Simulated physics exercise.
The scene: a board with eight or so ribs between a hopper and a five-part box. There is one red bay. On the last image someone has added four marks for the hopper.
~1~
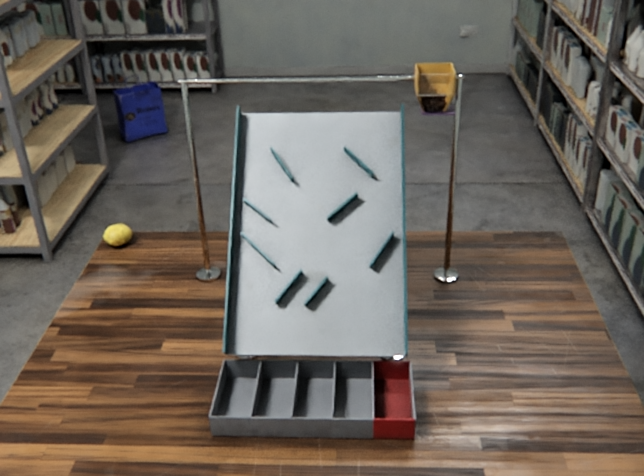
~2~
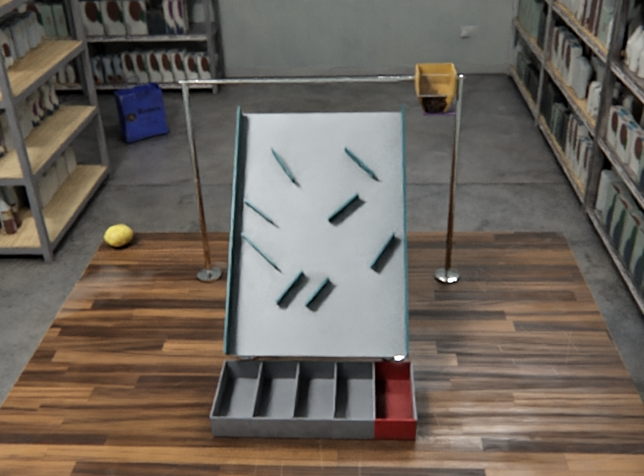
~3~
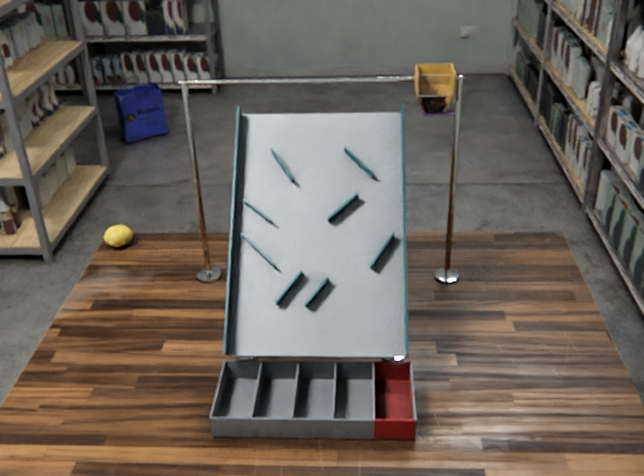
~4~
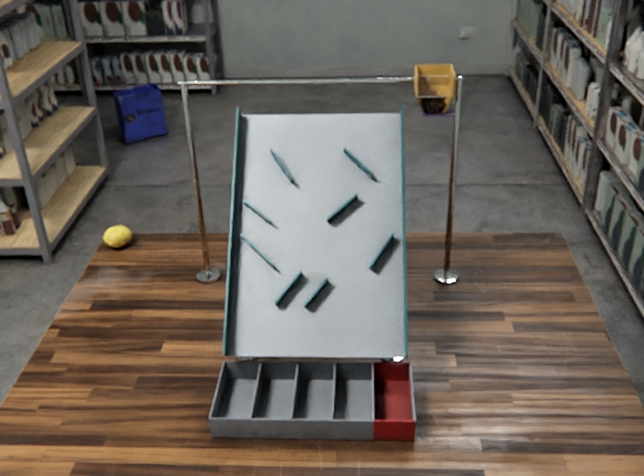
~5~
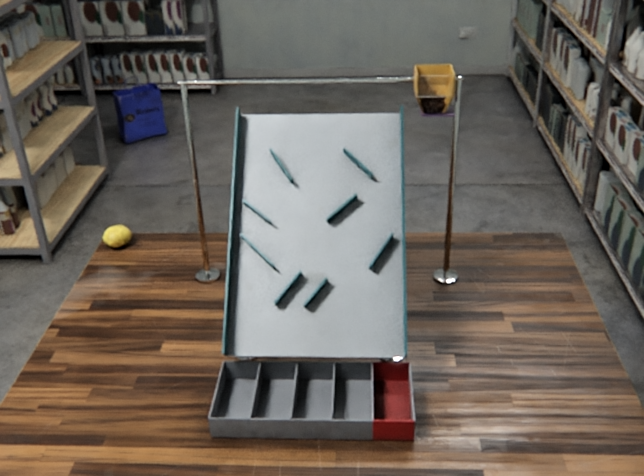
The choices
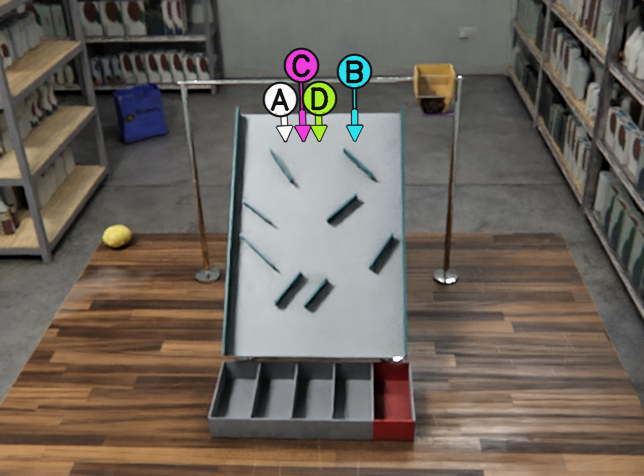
A tilted pale board with short green ribs stood above a five-part box with one red bay at the right, a small yellow hopper near its top right corner, and nothing visibly moved.
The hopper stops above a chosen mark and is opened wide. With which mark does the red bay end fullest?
Choose B.
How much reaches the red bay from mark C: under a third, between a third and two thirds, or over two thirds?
Mark C gives under a third.
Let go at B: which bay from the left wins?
The fifth from the left.
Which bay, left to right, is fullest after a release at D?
The first from the left.
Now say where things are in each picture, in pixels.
Hopper (433, 102), allspice berries, door shut, in the first picture.
Ribs (272, 148) to (293, 179), (345, 147) to (374, 174), (244, 199) to (271, 220), in the second picture.
Ribs (328, 219) to (358, 193), (242, 233) to (274, 265), (371, 266) to (394, 232), in the third picture.
Ribs (275, 303) to (301, 271), (305, 306) to (327, 278), in the fourth picture.
Red bay (393, 429), number 5 of 5 from the left, in the fifth picture.
On the marked copy, mark A meets the board at (285, 135); mark B meets the board at (354, 135); mark C meets the board at (303, 135); mark D meets the board at (319, 135).
If A is chosen, about a tenth in the red bay, the larger part in other bays, about a tenth outside the box.
If B is chosen, roughly half in the red bay, roughly a third in other bays, about a tenth outside the box.
If C is chosen, just a few in the red bay, almost all in other bays, about a tenth outside the box.
If D is chosen, not one piece in the red bay, almost all in other bays, just a few outside the box.
